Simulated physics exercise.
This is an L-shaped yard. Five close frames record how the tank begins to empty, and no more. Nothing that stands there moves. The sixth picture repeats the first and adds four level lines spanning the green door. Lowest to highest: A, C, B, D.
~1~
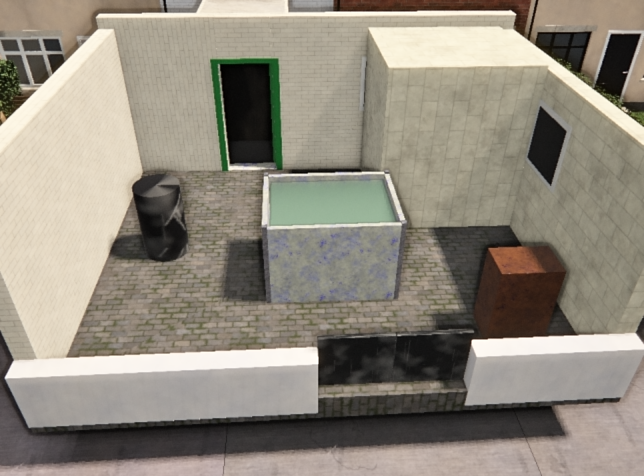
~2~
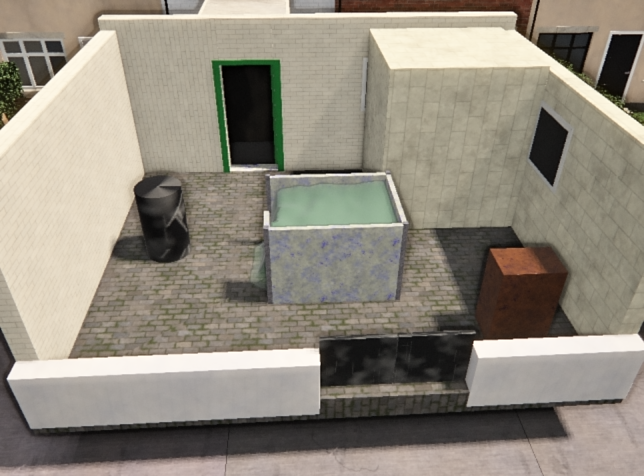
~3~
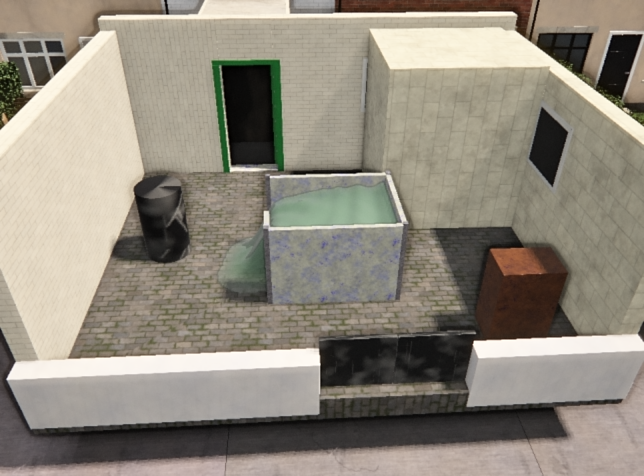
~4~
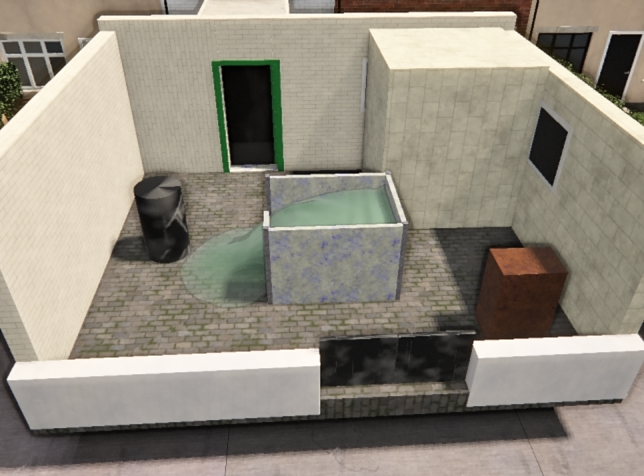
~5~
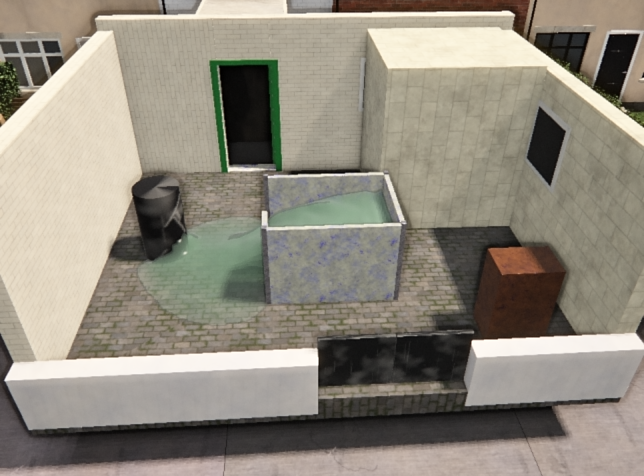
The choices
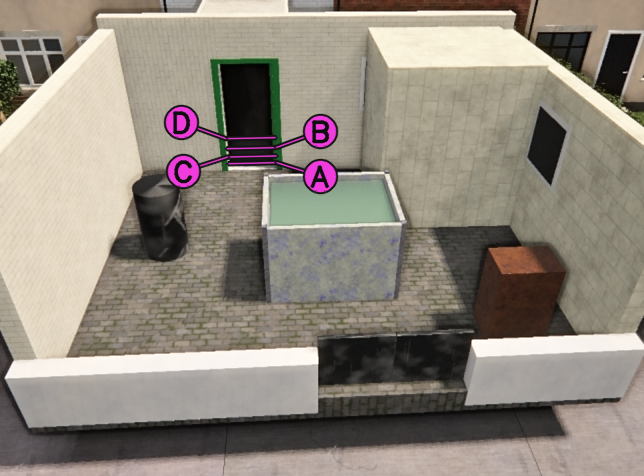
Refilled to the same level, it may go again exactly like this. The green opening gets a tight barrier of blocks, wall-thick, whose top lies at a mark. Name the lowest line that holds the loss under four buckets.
The limit is A.
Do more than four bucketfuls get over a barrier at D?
No, not at all.
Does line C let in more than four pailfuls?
No, not at all.
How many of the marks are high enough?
All of them.
In magenta, A at (252, 163); B at (251, 148); C at (252, 156); D at (250, 138); from the bottom up A, C, B, D.
With A, a splash gets over, under a bucket.
With B, nothing gets over.
With C, nothing gets over.
With D, nothing gets over.
